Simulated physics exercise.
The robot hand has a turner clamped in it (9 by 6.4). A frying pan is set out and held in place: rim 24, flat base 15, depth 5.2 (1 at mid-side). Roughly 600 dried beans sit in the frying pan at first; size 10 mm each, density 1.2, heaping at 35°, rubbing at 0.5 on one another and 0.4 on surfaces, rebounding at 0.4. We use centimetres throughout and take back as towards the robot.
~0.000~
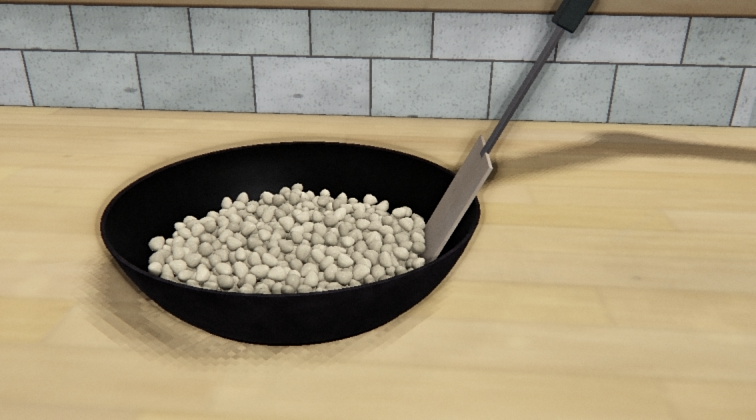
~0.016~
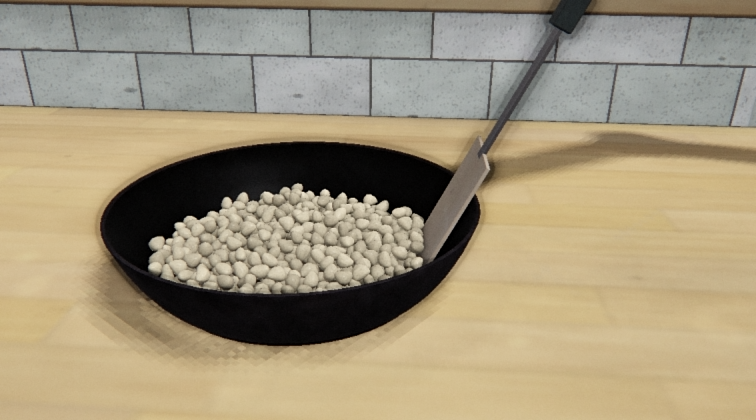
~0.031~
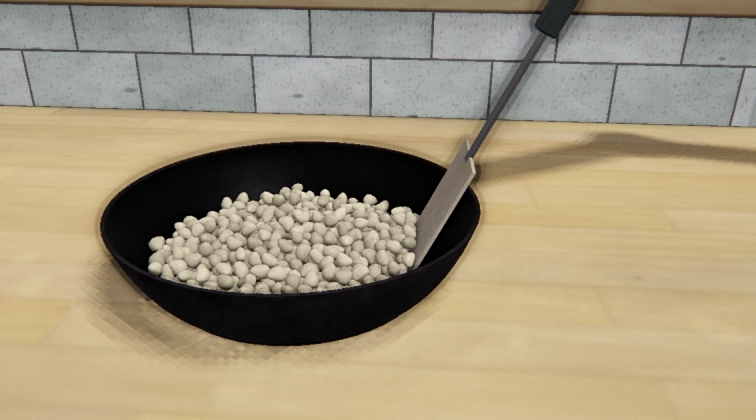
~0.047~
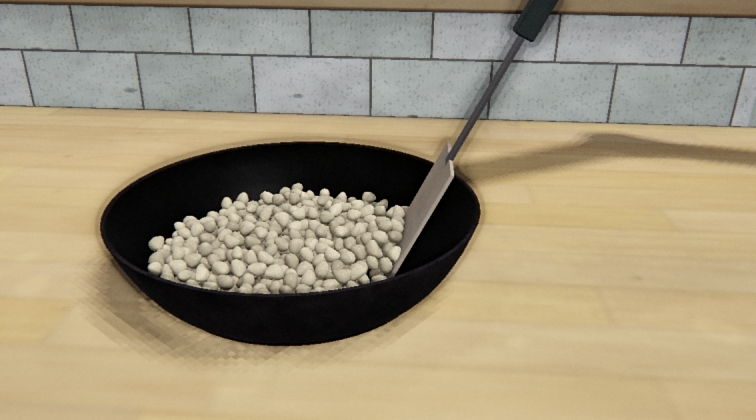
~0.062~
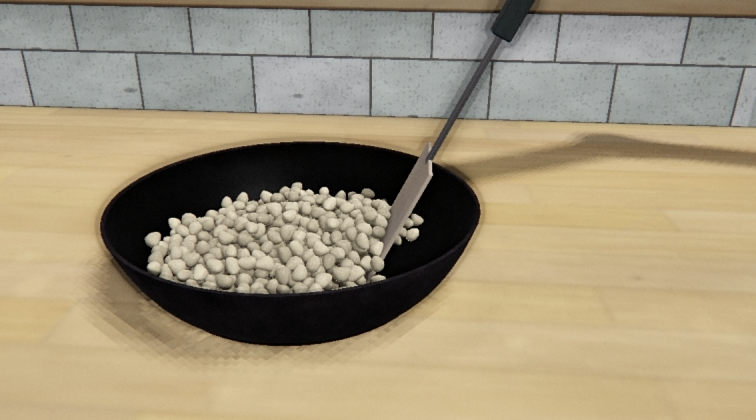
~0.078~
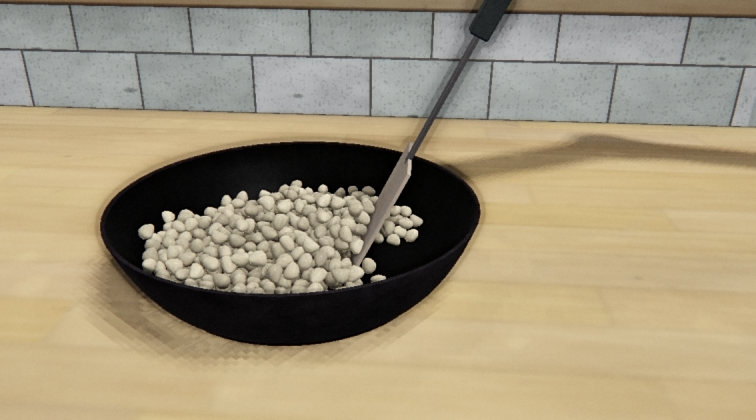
A turner with a dark handle, at first almost still at the right side of a black frying pan, moves left through the pale dried beans, pushing some into a higher heap while others lie behind its blade.
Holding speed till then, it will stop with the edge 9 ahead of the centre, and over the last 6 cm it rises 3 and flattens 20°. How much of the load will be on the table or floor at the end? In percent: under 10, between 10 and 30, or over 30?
Between 10 and 30 percent.
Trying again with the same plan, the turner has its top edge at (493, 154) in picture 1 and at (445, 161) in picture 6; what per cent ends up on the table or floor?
Roughly 15 percent ends up there.
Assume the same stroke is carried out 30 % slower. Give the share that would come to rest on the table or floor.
Approx. 15 per cent.
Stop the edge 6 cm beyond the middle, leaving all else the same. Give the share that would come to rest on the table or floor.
My guess would be around 5 per cent.
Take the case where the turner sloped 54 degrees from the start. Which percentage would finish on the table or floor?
That gives about 20 in a hundred.
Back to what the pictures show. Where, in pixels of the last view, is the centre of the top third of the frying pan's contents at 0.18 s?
It is centred at roughly (192, 214).
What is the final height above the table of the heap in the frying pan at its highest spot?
Roughly 5.0 centimetres.
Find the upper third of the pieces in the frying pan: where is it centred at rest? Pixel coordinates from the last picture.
Pixel estimate: About (212, 222).
After 0.13 s, sloping 64°, highest piece 5 above the table; 601 in the frying pan.
After 0.18 s, sloping 57°, highest piece 6 above the table; 601 in the frying pan.
After 0.41 s, sloping 44°, highest piece 10 above the table; 491 in the frying pan, 62 on the table or floor, 48 on the blade or in flight.
After 1.46 s, sloping 44°, highest piece 5 above the table; 491 in the frying pan, 110 on the table or floor.
In the end, 491 in the frying pan, 110 on the table or floor. That is 18 % on the table or floor.
